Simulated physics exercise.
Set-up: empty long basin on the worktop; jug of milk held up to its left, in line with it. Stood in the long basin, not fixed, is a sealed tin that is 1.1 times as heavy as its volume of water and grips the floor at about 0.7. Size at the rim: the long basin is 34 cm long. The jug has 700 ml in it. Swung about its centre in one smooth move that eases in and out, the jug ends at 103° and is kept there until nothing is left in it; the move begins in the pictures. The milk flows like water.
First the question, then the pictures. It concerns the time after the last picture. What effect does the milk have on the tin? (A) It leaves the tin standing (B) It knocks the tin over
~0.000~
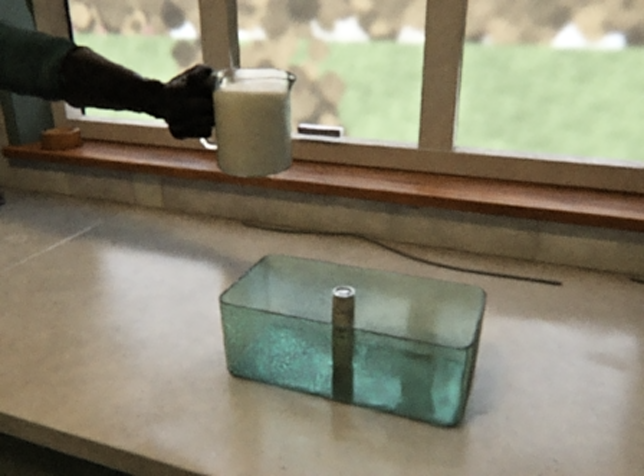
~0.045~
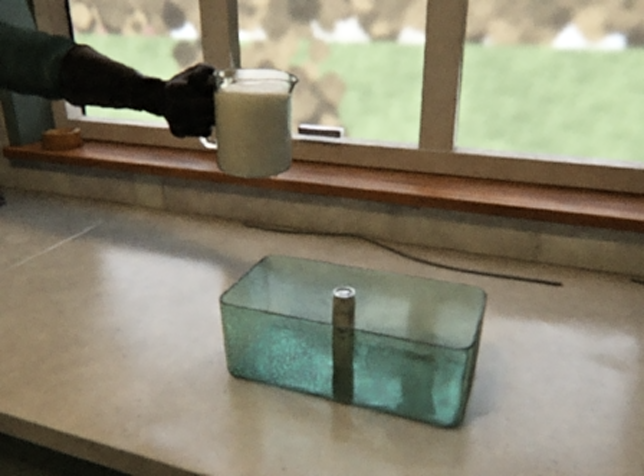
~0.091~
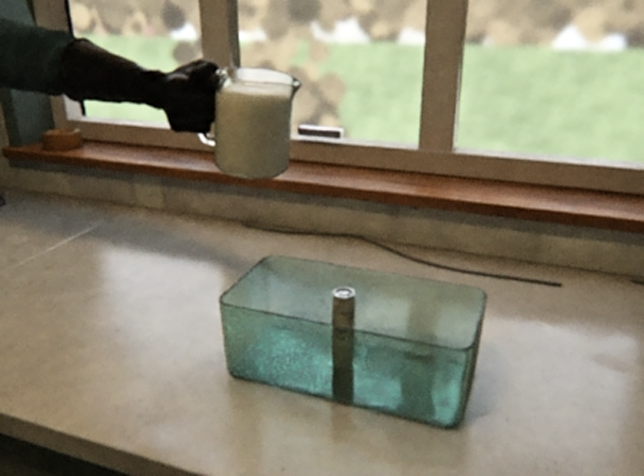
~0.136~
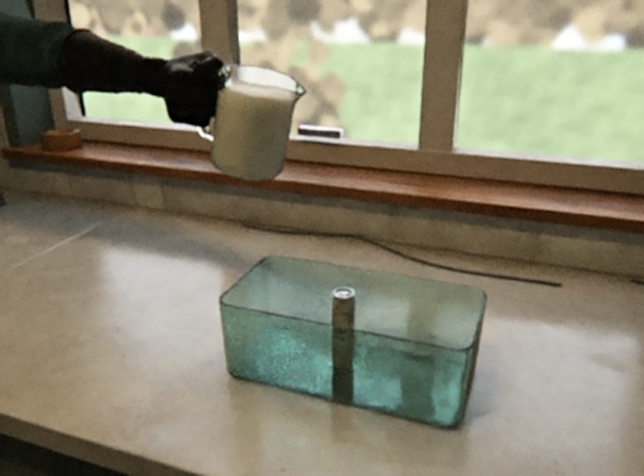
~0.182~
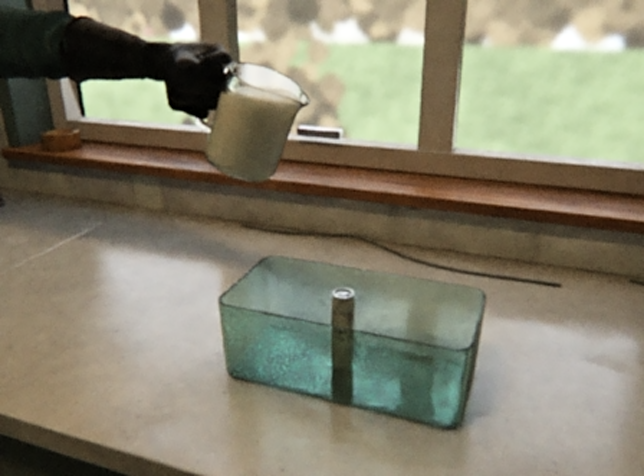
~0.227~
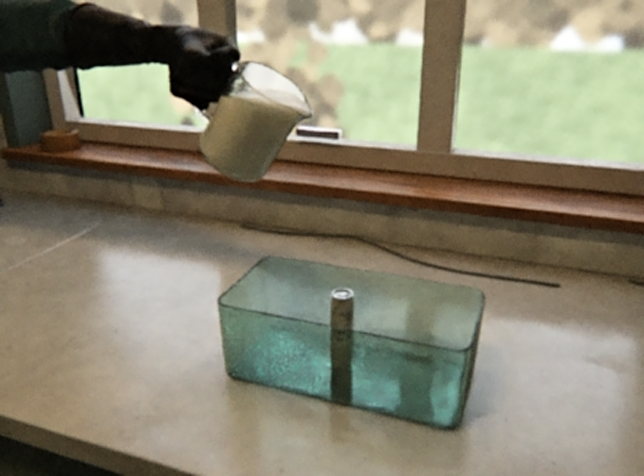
Answer: A.
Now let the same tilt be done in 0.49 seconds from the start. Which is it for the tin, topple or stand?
The tin stays on its base.
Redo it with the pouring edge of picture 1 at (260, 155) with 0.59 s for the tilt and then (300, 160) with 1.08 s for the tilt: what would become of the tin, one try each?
First it stays on its base; then it tips over.
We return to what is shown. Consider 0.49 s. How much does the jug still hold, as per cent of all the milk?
Portion remaining: Approx. 62 per cent.
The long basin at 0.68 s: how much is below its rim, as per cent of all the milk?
Looks like about 46 % of the whole amount.
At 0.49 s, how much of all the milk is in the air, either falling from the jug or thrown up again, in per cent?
Roughly 34 percent.
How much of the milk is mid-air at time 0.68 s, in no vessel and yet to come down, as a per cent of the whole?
Around 32 per cent of the liquid is in flight.
By 0.49 s the tilt is 95° and 62 per cent is still to pour; the tin stands where it began.
By 0.68 s the tilt is 103° and 20 per cent is still to pour; the tin stands where it began.
By 0.87 s the tilt is 103° and 5 per cent is still to pour; the tin stands where it began.
By 1.09 s the tilt is 103° and 1 per cent is still to pour; the tin stands where it began.
At rest the tin stands where it began.
